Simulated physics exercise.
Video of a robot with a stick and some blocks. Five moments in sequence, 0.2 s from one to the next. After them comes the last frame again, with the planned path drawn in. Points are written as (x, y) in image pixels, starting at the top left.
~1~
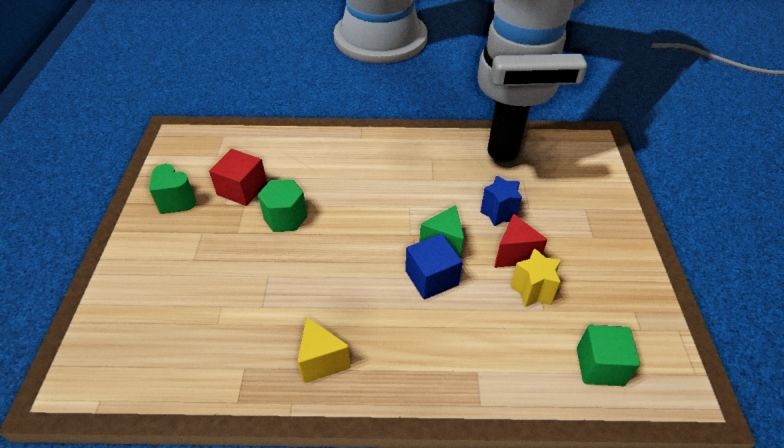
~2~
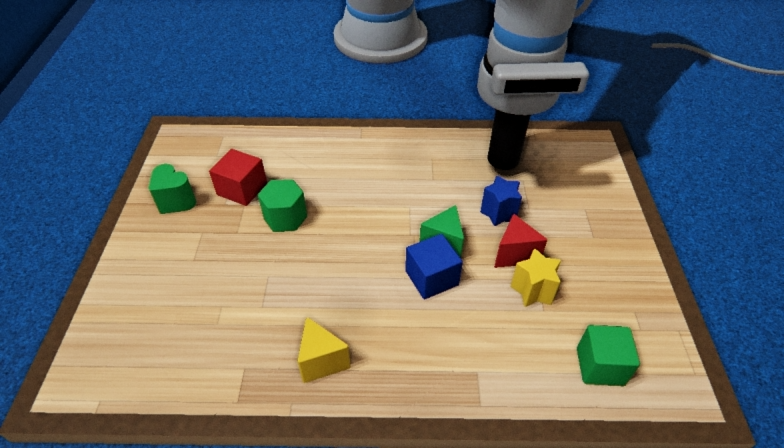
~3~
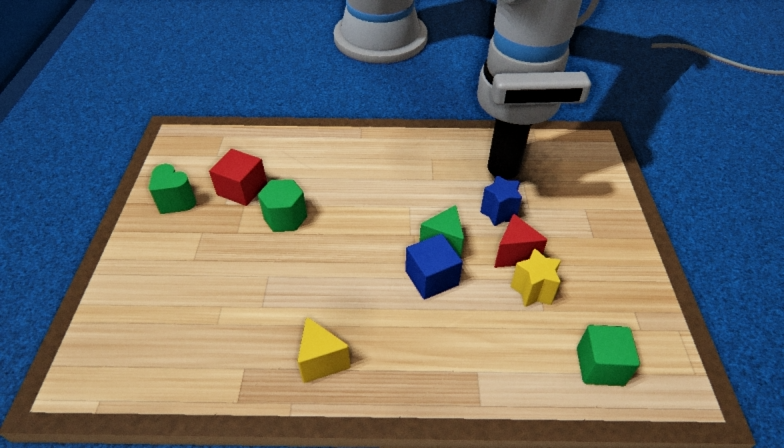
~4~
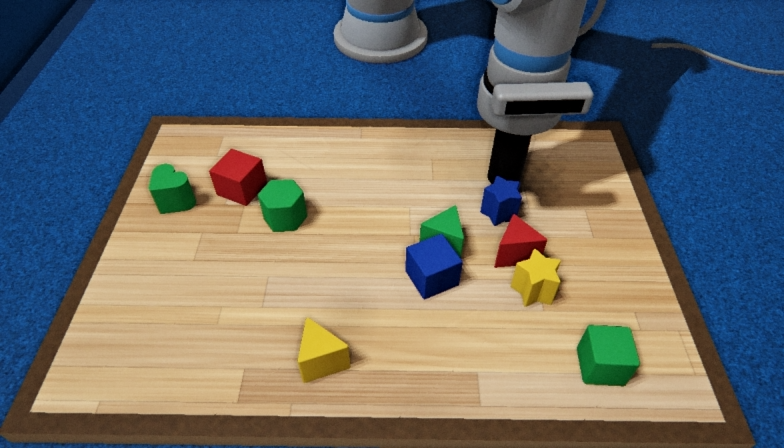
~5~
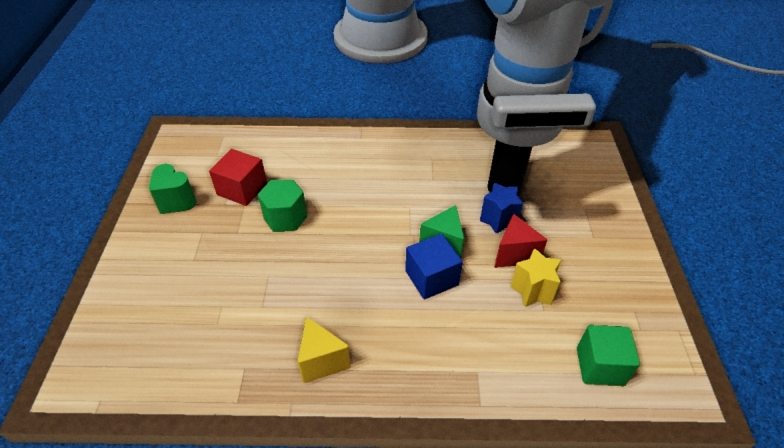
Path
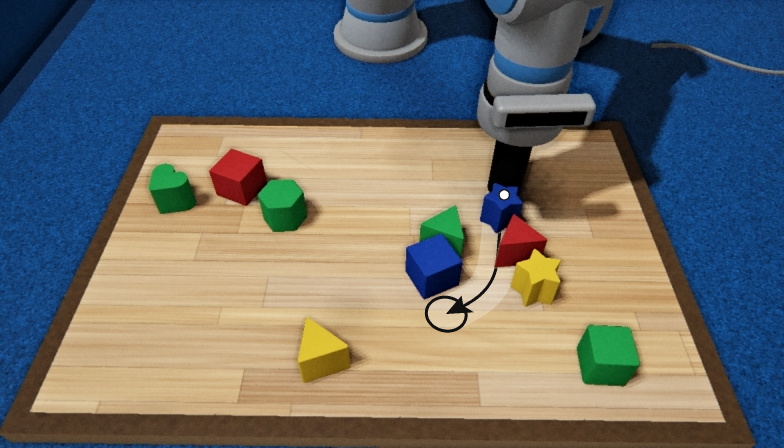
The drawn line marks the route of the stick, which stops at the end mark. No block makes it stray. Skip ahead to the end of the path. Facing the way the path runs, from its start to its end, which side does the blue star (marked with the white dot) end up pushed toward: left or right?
Measured against the direction from start to end, the blue star shifts toward the right-hand side.
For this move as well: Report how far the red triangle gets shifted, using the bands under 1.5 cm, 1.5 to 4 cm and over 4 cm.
Displaced more than 4 cm.
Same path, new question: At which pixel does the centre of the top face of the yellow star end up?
Its top centre lands on (557, 281).
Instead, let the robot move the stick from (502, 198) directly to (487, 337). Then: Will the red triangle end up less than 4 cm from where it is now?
In short: No.
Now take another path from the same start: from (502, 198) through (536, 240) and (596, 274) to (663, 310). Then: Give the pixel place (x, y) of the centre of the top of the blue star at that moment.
By then it is at (506, 220).
Drawn move, from (502, 198) via (499, 238) and (491, 282), ending at (446, 314); the dot is on the blue star.
On the path given first. One third of the way, stick at (501, 229); blue star at (493, 236), turned 15° clockwise; red triangle at (523, 260), turned 55° anticlockwise; yellow star at (553, 278), turned 20° anticlockwise.
Two thirds of the way, stick at (492, 274); blue square block at (427, 258), turned 25° clockwise; blue star at (469, 277), turned 45° clockwise; red triangle at (519, 283), turned 90° anticlockwise; yellow star at (557, 281), turned 40° anticlockwise.
At the end, stick at (447, 305); blue square block at (419, 261), turned 55° clockwise; blue star at (422, 312), turned 35° clockwise; red triangle at (520, 287), turned 95° anticlockwise; yellow star at (557, 281), turned 40° anticlockwise.
